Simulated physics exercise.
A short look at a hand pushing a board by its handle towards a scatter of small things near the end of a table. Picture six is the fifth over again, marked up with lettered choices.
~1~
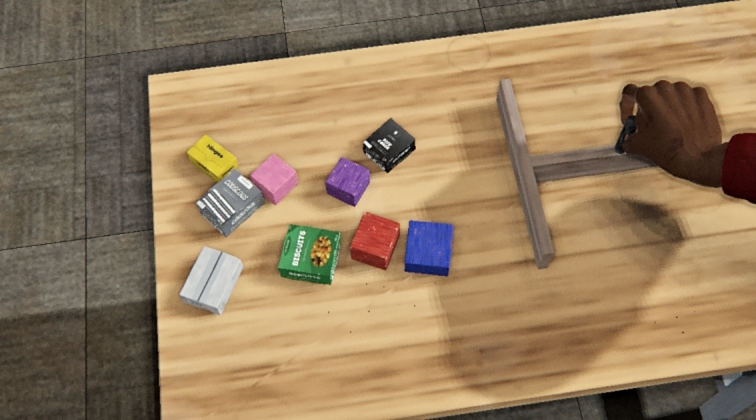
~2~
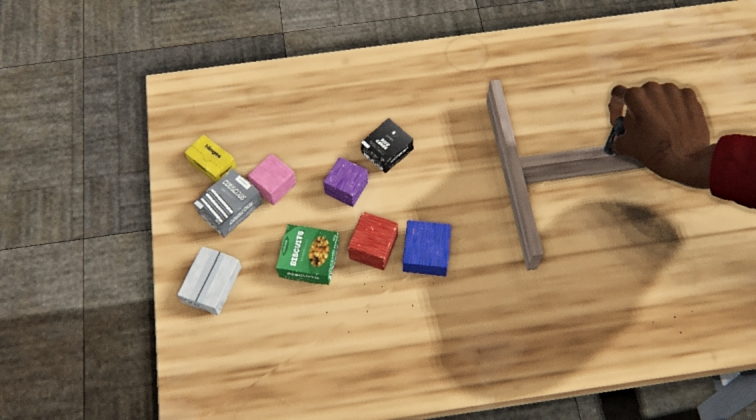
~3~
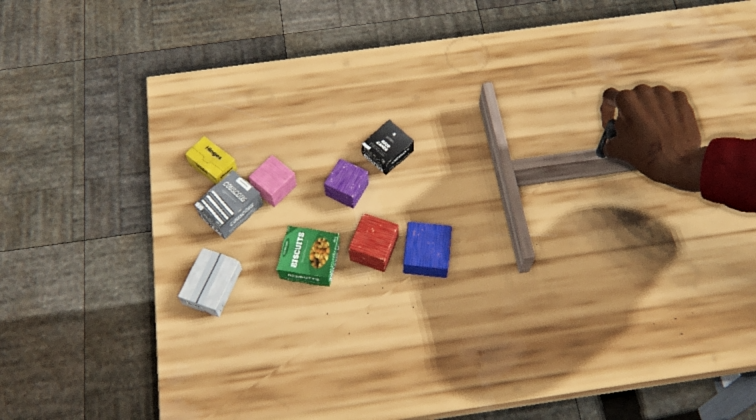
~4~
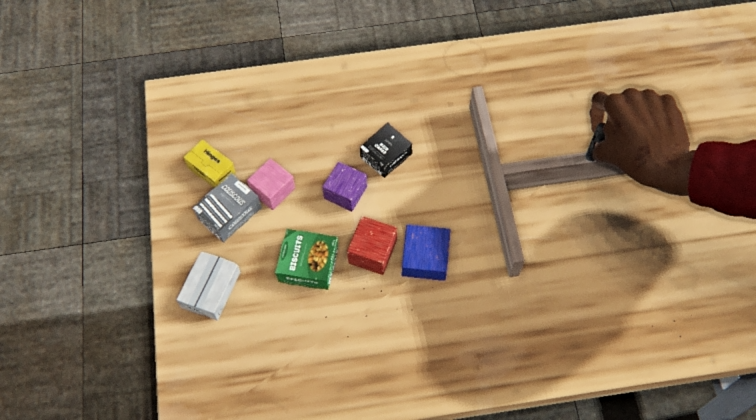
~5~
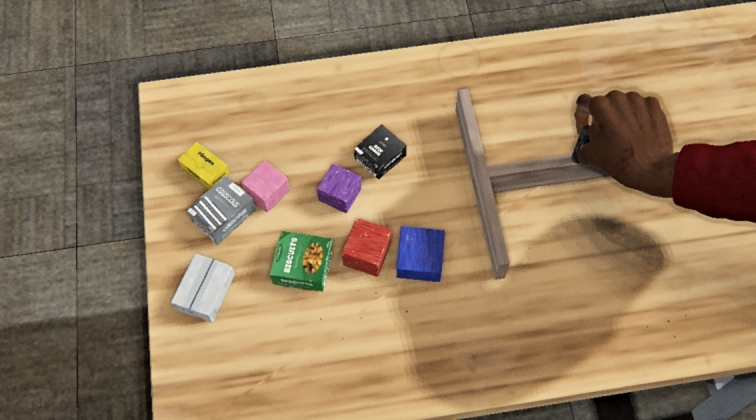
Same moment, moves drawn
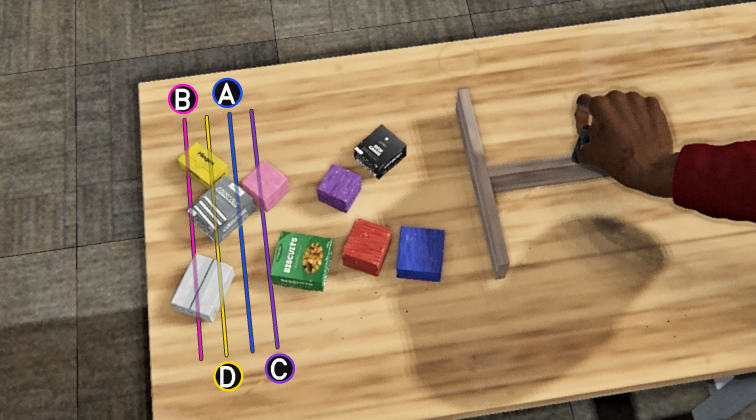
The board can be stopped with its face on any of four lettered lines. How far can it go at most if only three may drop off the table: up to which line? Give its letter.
D.
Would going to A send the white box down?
Yes.
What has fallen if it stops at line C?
The white box goes over.
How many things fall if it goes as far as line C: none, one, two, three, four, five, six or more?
One.
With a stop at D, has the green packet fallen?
Yes.
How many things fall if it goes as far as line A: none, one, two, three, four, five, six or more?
By then, two.
On the marked copy, A at (240, 225); B at (192, 232); C at (264, 221); D at (216, 228).
Following D. Soon after the start, board (386, 186); black packet (346, 152); green packet (281, 267).
Later, board (289, 200); white box (134, 311); green packet (183, 290).
In the end, board (215, 210); green packet over the edge; white box over the edge; two fallen.
As for the rest, A is within the limit but short; B drops five; C is within the limit but short.
